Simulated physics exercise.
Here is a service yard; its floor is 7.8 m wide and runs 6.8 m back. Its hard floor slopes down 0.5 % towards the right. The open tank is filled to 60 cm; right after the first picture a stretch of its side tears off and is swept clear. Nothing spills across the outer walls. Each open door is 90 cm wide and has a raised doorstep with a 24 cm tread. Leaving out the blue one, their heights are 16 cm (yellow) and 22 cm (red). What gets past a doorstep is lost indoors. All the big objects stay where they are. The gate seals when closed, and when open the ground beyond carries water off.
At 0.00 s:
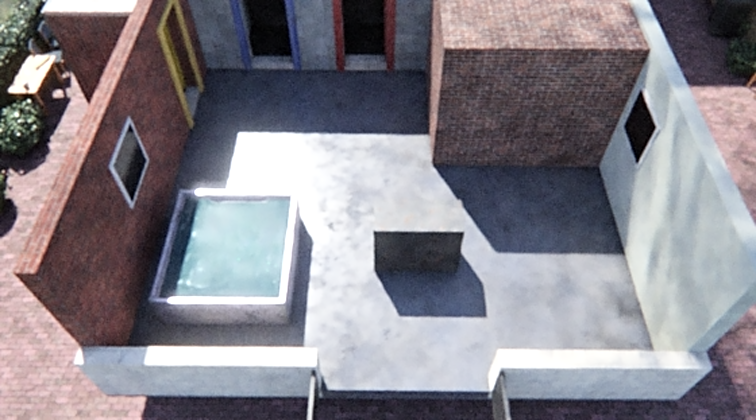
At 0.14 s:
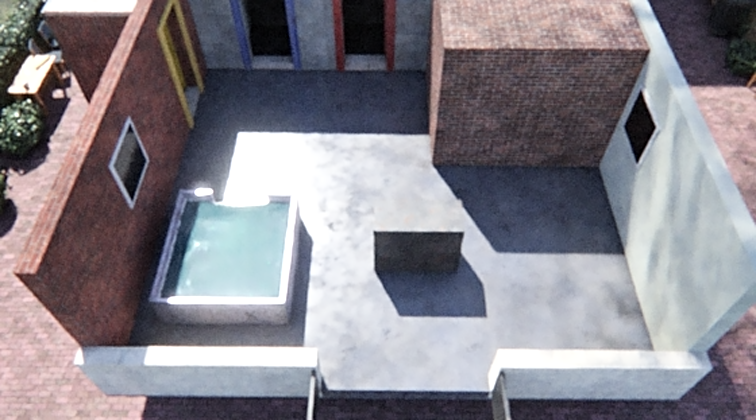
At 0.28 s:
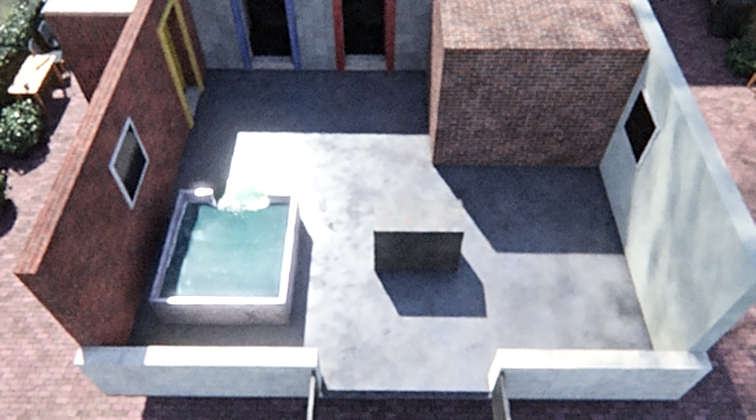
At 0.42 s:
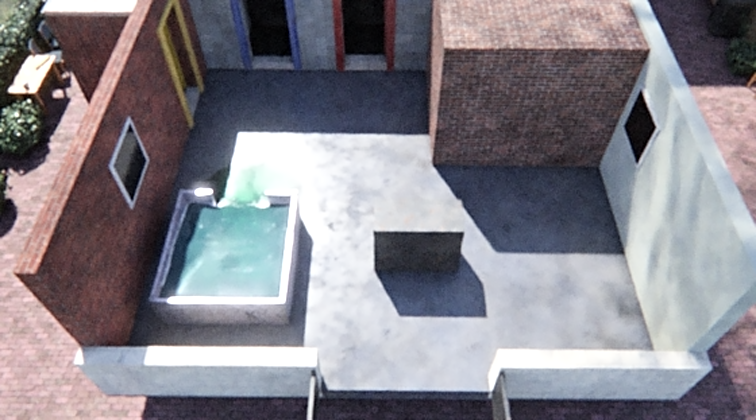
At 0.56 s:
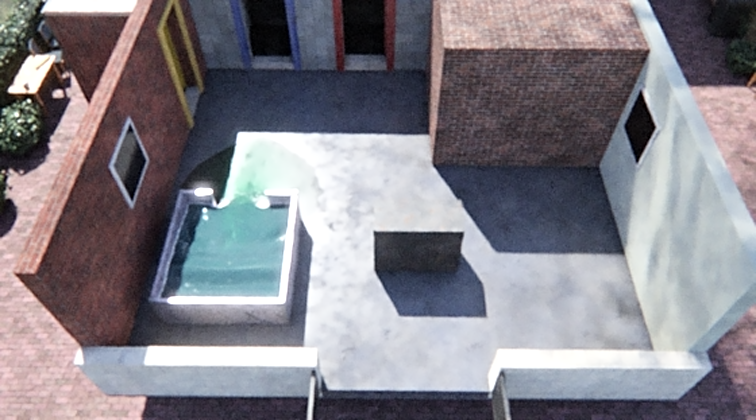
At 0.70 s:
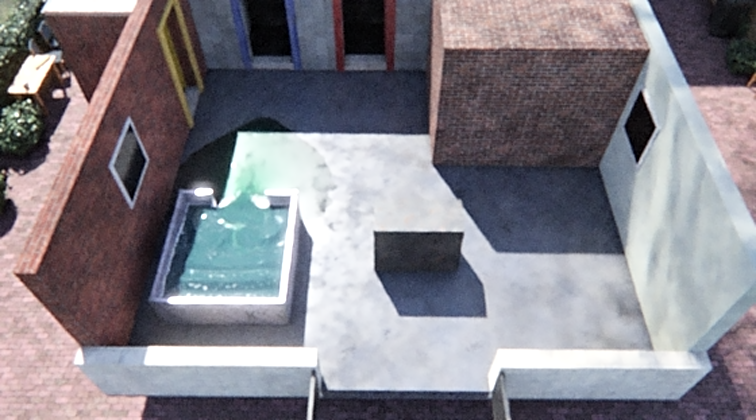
Greenish water pours over the far side of a square tank and spreads across the courtyard floor.
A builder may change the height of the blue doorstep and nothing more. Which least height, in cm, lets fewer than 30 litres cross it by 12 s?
Some 14.5 cm above the ground.
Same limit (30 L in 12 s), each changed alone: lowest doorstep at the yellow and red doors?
Roughly 8.5 cm at yellow and 11.0 cm at red.
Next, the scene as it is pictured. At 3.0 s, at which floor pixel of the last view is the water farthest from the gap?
Around (418, 74).
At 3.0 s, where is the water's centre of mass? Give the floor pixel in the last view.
Around (259, 182).
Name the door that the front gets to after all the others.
It is the red one.
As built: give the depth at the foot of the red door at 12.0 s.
Some 7.5 cm.
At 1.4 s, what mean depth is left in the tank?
Roughly 42 cm on average.
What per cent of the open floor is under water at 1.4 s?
Near 25 per cent is wet.
After 1.4 s water covers 25 % of the floor, deepest (34 cm) near (250, 213); 5 cm at the blue door, 0 litres in over its 16 cm doorstep.
After 3.0 s water covers 35 % of the floor, deepest (26 cm) near (224, 72); 22 cm at the blue door, 9 litres in over its 16 cm doorstep.
After 12.0 s water covers 85 % of the floor, deepest (9 cm) near (395, 240); 7 cm at the blue door, 18 litres in over its 16 cm doorstep.
At the blue door as built, the water arrived by 1.2 s and peaked near 22 cm at 2.8 s.
With a doorstep of 12.5 cm, 51 litres would have come in within the 12 s; with 17 cm, 13 litres. So under 30 litres takes about 14.5 cm.
